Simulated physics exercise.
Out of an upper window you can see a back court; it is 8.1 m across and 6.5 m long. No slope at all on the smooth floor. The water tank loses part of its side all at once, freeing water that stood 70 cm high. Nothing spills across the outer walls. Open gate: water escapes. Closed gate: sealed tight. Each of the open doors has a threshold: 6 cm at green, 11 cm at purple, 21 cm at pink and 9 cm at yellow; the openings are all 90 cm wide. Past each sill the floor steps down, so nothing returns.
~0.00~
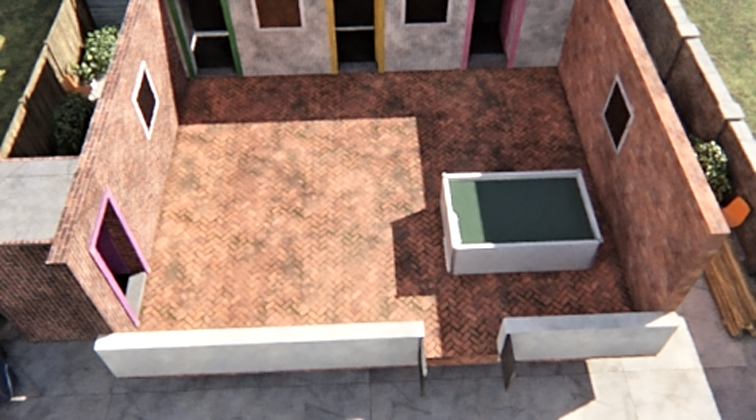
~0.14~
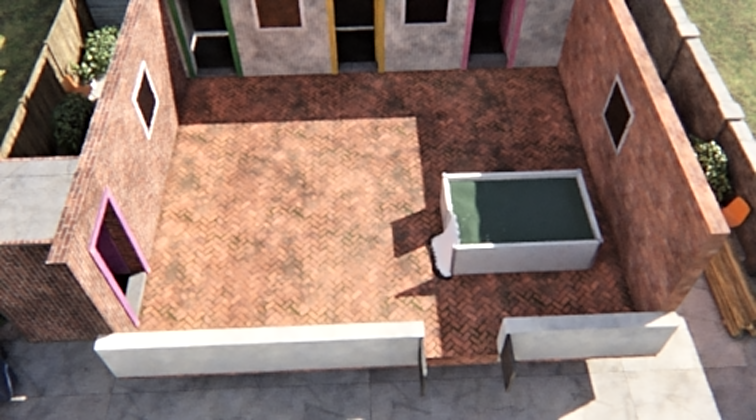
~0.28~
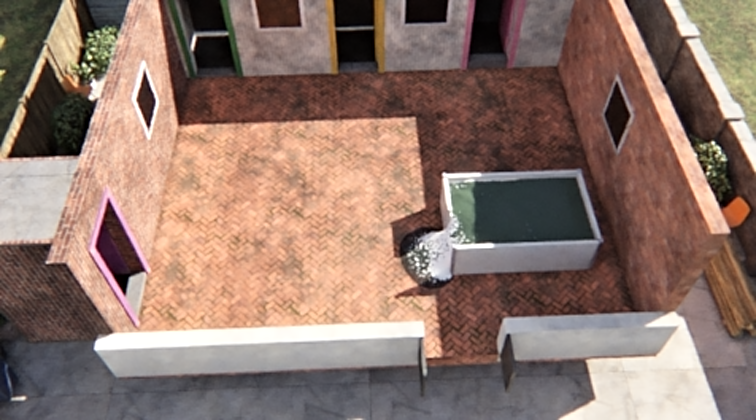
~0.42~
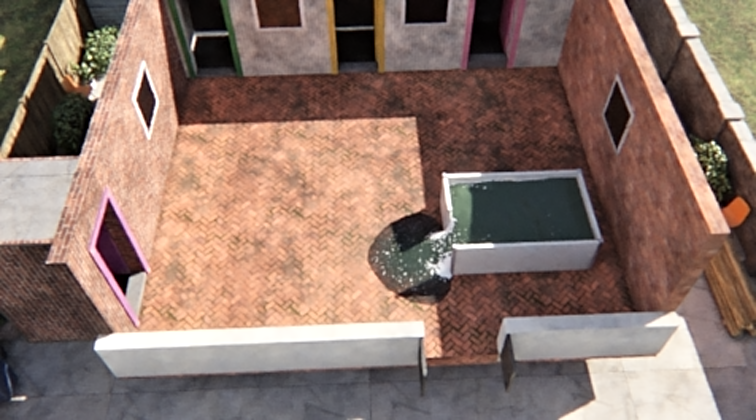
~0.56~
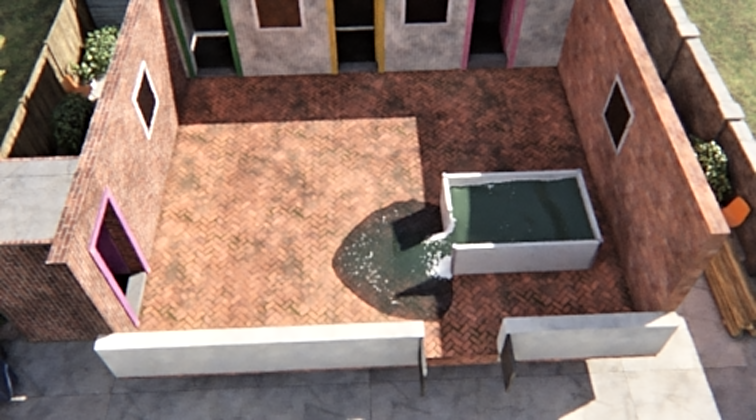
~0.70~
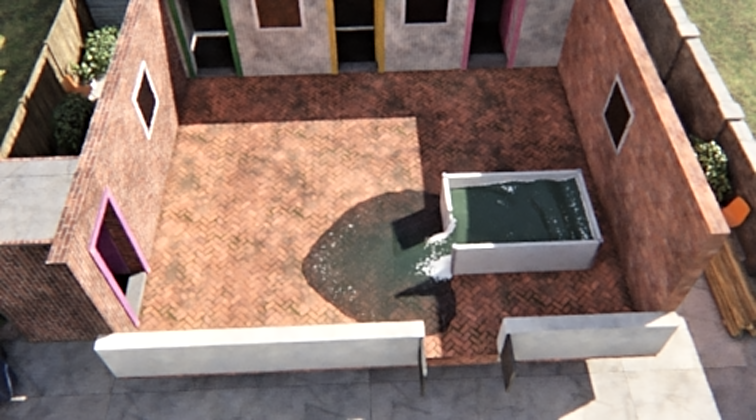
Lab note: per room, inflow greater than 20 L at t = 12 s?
Outcome: Green door: Beyond the set amount; purple door: Beyond the set amount; pink door: Short of the set amount; yellow door: Short of the set amount.
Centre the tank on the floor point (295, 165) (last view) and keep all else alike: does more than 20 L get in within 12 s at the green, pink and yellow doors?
Well, green ends up beyond the mark, pink ends up inside the mark and yellow ends up inside the mark.
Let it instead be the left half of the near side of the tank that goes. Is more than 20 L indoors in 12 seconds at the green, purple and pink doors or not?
Log - green: Threshold not reached, purple: Threshold not reached, pink: Threshold not reached.
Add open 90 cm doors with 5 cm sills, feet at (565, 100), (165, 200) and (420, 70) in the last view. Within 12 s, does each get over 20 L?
In turn: Below, above, under.
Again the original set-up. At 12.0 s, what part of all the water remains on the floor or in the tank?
Some 90 out of every hundred parts.
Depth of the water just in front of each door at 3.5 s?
Door by door, in cm: Green reads 0, purple reads 23, pink reads 0, yellow reads 0.
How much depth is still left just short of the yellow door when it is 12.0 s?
I'd put it near 5.0 cm.
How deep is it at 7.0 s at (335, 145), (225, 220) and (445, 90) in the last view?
Spot by spot: Some 2, 7, then 0 cm.
After 1.4 s water covers 25 % of the floor and is deepest (36 cm) near (442, 257); green door not reached, purple door not reached, pink door not reached, yellow door not reached.
After 2.2 s water covers 35 % of the floor and is deepest (30 cm) near (442, 257); green door not reached, purple door 16 cm at the sill, 0 L in, pink door not reached, yellow door not reached.
After 3.5 s water covers 45 % of the floor and is deepest (24 cm) near (131, 355); green door not reached, purple door 23 cm at the sill, 54 L in, pink door not reached, yellow door not reached.
After 7.0 s water covers 55 % of the floor and is deepest (14 cm) near (144, 295); green door 13 cm at the sill, 29 L in, purple door 13 cm at the sill, 117 L in, pink door not reached, yellow door 3 cm at the sill, 0 L in.
After 12.0 s water covers 80 % of the floor and is deepest (9 cm) near (185, 91); green door 9 cm at the sill, 97 L in, purple door 5 cm at the sill, 120 L in, pink door 3 cm at the sill, 0 L in, yellow door 5 cm at the sill, 0 L in.
